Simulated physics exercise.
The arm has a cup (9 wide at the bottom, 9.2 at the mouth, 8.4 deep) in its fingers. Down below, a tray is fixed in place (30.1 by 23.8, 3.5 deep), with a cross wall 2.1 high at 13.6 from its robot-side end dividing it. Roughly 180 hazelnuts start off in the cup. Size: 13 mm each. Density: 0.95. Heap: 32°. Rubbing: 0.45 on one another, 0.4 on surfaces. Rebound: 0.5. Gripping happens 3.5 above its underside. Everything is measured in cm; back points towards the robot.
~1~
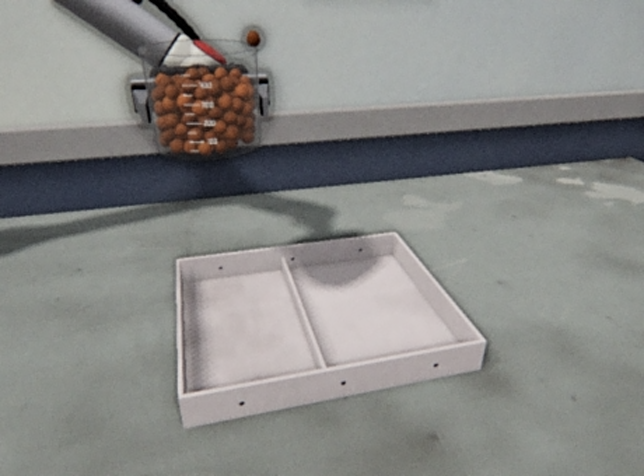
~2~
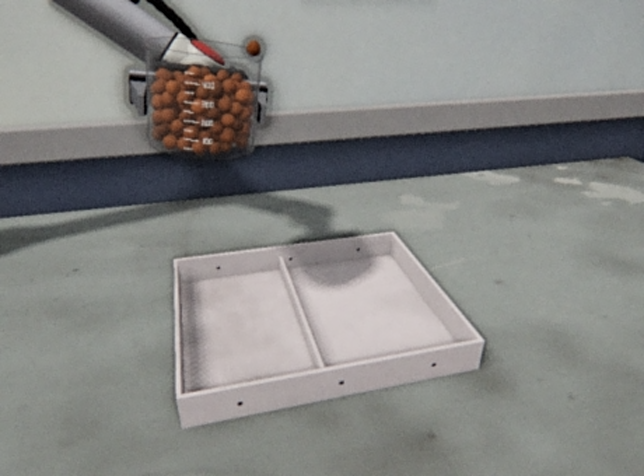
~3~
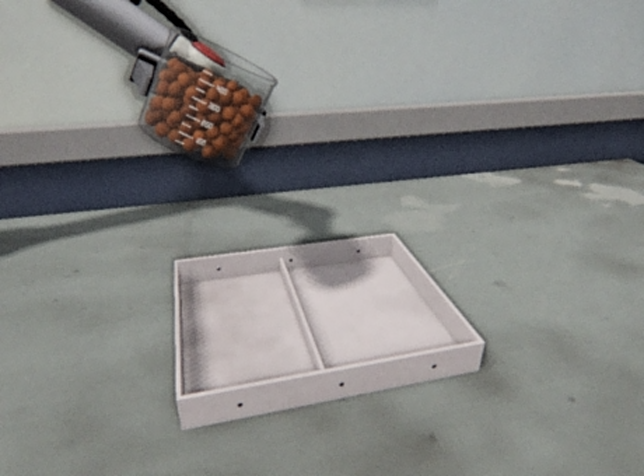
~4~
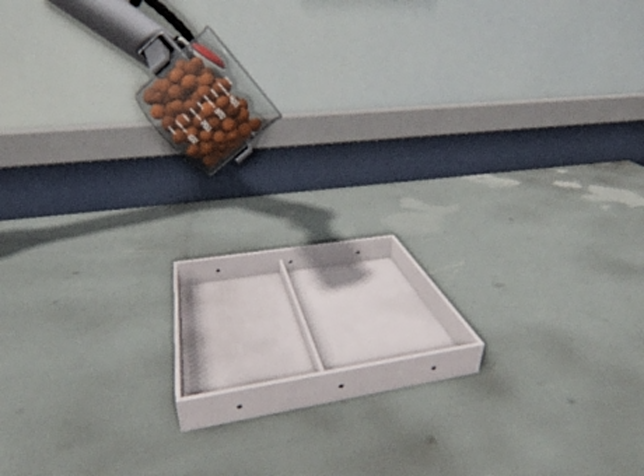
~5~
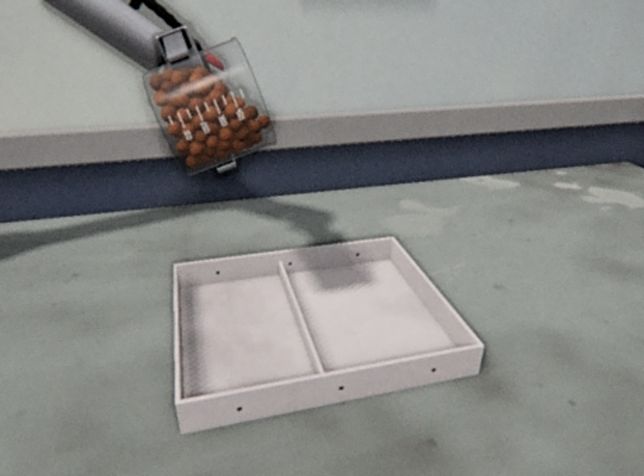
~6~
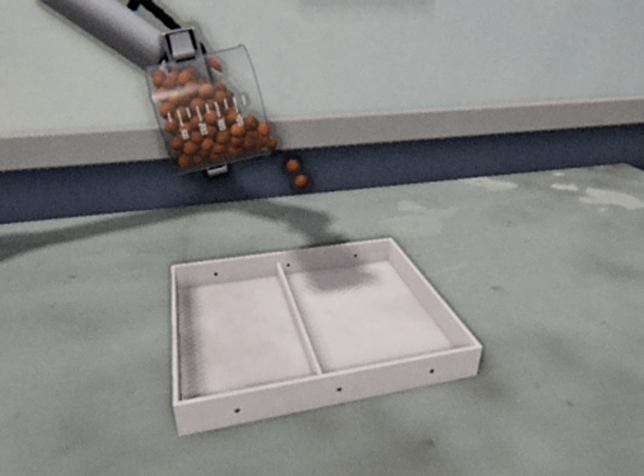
A robotic arm holding a clear cup full of small round brown nuts above a white, two-compartment tray tilts the cup steadily to the right until it lies nearly sideways, and a couple of nuts drop from its rim.
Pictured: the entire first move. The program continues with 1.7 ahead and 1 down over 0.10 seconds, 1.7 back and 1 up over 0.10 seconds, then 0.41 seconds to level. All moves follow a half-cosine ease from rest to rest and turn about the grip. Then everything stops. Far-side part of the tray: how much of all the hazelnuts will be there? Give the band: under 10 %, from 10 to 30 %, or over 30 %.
The share falls between 10 and 30 %.
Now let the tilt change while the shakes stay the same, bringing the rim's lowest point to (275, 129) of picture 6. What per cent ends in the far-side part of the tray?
Around 0 per cent of it.
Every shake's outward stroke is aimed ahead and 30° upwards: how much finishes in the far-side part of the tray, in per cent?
Roughly 20 percent of it.
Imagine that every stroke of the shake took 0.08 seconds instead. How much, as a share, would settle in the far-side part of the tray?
Roughly 15 in a hundred.
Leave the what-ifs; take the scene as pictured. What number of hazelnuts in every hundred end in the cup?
About 85 percent.
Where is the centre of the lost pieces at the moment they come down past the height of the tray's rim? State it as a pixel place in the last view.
Look at roughly (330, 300) in the last picture.
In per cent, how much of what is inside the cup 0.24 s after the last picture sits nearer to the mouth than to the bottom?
Mouth half: Close to 45 per cent.
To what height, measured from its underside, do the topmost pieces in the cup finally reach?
Height at rest: Approx. 7.0 cm.
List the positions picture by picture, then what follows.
The first picture shows cup middle at (205, 100), level; upper third of the load around (205, 91), from x 160 to 255, top at y 40; 176 in the cup.
The second picture shows cup middle at (204, 99), tilted 8° forward; upper third of the load around (199, 89), from x 160 to 255, top at y 50.
The third picture shows cup middle at (207, 102), tilted 28° forward; upper third of the load around (192, 91), from x 150 to 255, top at y 65.
The fourth picture shows cup middle at (210, 105), tilted 52° forward; upper third of the load around (191, 89), from x 150 to 255, top at y 65.
The fifth picture shows cup middle at (211, 110), tilted 72° forward; upper third of the load around (191, 91), from x 155 to 265, top at y 75.
The sixth picture shows cup middle at (209, 112), tilted 80° forward; upper third of the load around (188, 96), from x 160 to 300, top at y 75; 174 in the cup, 2 in flight or on a rim.
Then, 0.24 s later, tilted 78° forward, highest piece 28 above the table; 158 in the cup, 5 in the far-side part, 13 in flight or on a rim.
Then, 0.49 s later, tilted 16° forward, highest piece 30 above the table; 148 in the cup, 24 in the far-side part, 4 in flight or on a rim.
Then, 0.81 s later, level, highest piece 30 above the table; 148 in the cup, 27 in the far-side part, 1 in the robot-side part.
Then, 1.86 s later, level, highest piece 29 above the table; 148 in the cup, 27 in the far-side part, 1 in the robot-side part.
At rest, 148 in the cup, 27 in the far-side part, 1 in the robot-side part. That is 15 % in the far-side part of the tray.
